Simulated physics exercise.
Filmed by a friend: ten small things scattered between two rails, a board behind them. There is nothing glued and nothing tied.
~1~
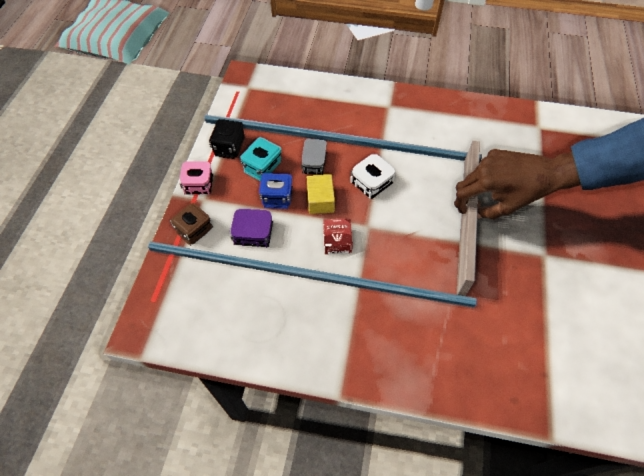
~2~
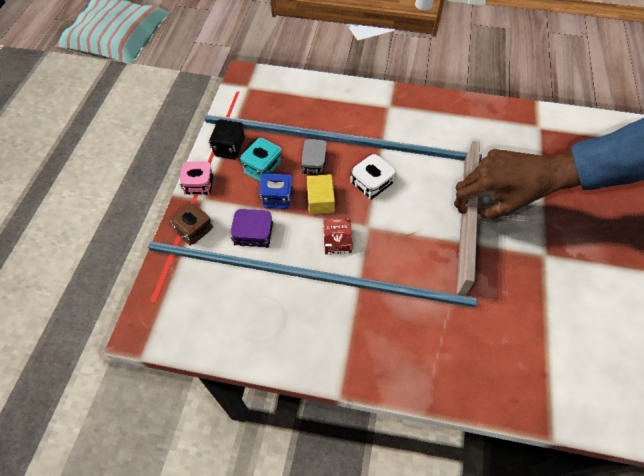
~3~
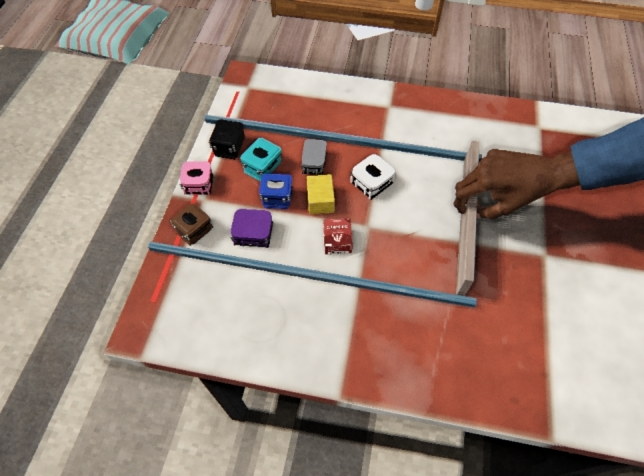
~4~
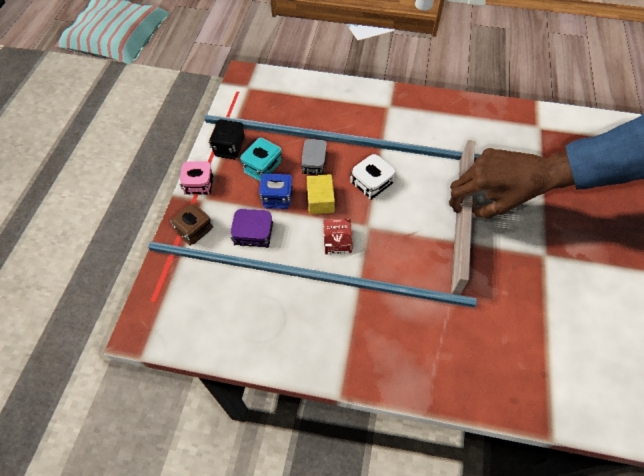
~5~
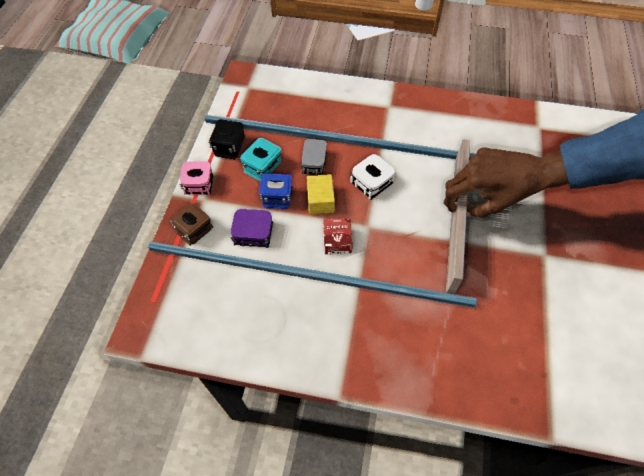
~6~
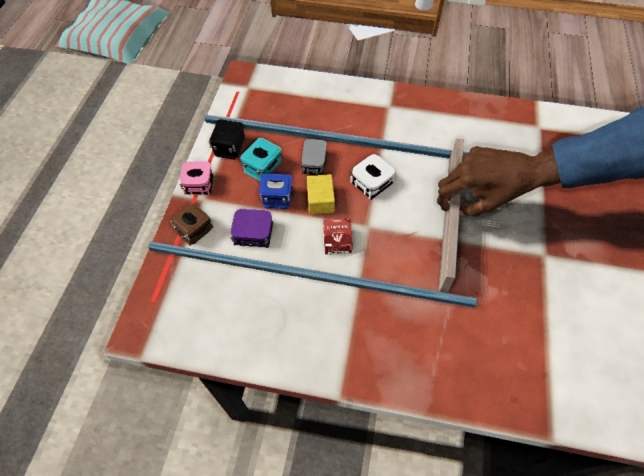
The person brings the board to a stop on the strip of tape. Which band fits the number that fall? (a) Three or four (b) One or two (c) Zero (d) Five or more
Answer: D.
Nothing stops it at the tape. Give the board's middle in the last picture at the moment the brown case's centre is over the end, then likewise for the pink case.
About (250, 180), and about (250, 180) for the other.
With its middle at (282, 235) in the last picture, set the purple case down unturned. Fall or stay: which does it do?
From that start the object does not stay.
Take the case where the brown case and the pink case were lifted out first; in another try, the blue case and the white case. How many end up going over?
First 4, then 5.
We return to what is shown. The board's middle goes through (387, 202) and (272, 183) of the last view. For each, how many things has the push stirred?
First 1 and then 10.
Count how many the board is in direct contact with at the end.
It touches 4.
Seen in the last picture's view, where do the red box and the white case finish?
Near (173, 209) and (194, 152).
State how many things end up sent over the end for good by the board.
A count of exactly 6.
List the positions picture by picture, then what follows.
In the first picture, pink case (197, 178); brown case (193, 225); black case (228, 139); board (469, 214); tape (201, 182).
In the second picture, brown case (193, 225); board (469, 214).
In the third picture, black case (228, 139); red box (338, 237).
In the fourth picture, pink case (197, 178); purple case (252, 228).
In the fifth picture, brown case (193, 225); white case (373, 177).
In the sixth picture, pink case (197, 178); brown case (193, 225); black case (228, 139); board (452, 212); tape (201, 182).
A little later, none off yet; pink case at rest near (197, 178); brown case at rest near (193, 225); black case at rest near (228, 139).
When it is over, the number that fall off is five or more; down, blue case, purple case, turquoise case, black case, brown case and pink case.
